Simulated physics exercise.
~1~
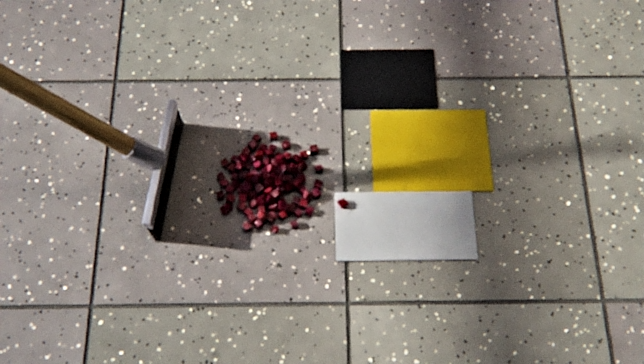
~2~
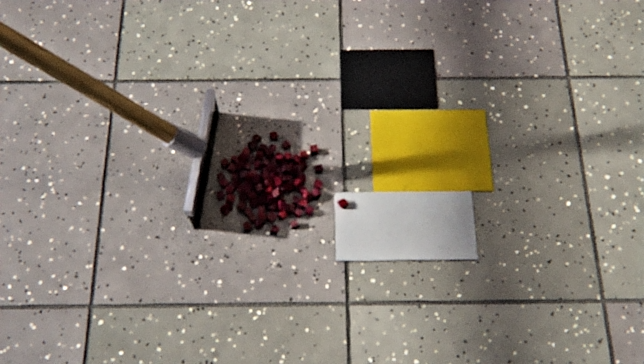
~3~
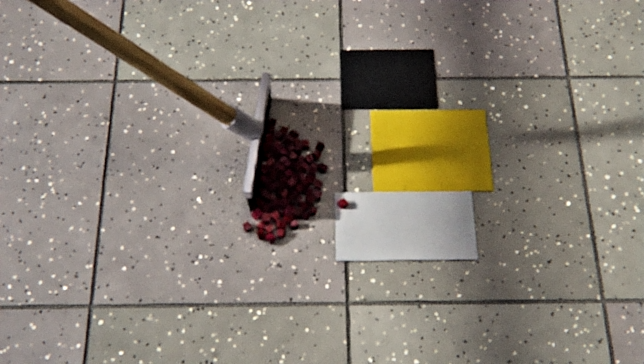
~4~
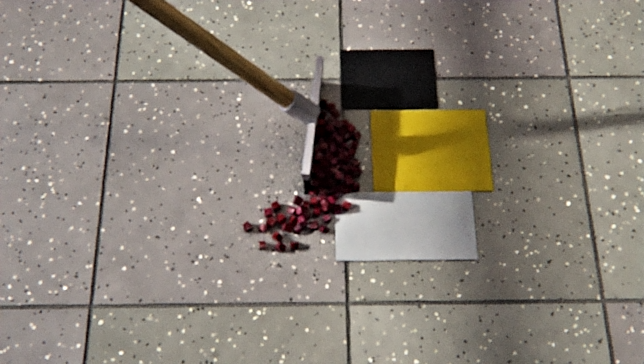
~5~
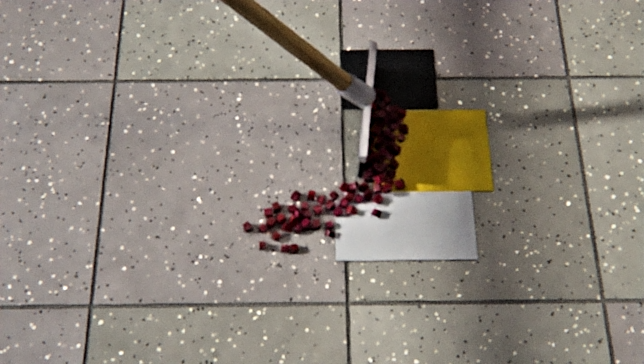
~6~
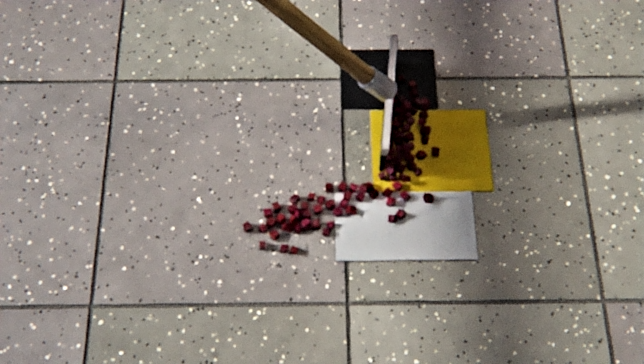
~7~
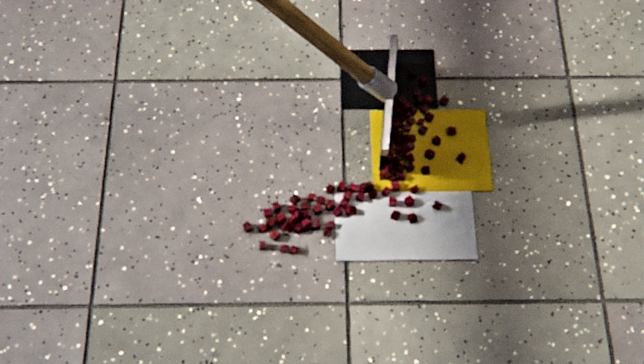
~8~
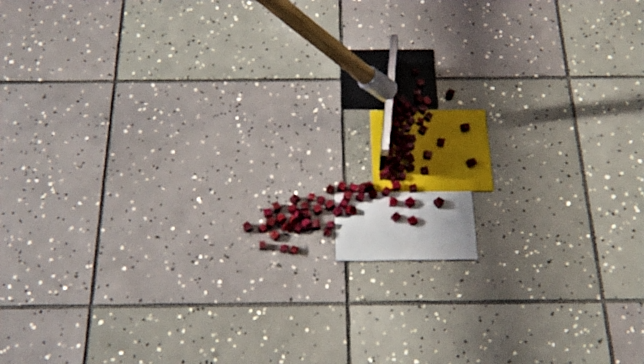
On a grey speckled tile floor, a wooden-handled squeegee stands to the left of a heap of small dark red cubes, with black, yellow and white mats stuck down to the right. A lone cube already sits on the white mat. The blade slides right, reaches the heap and packs the cubes against its face, while others slip past its lower end and trail behind. It pushes on over the mats and stops. A few cubes tumble farther right across the yellow mat, which ends up holding many, with fewer on black and white and plenty left on bare tile.
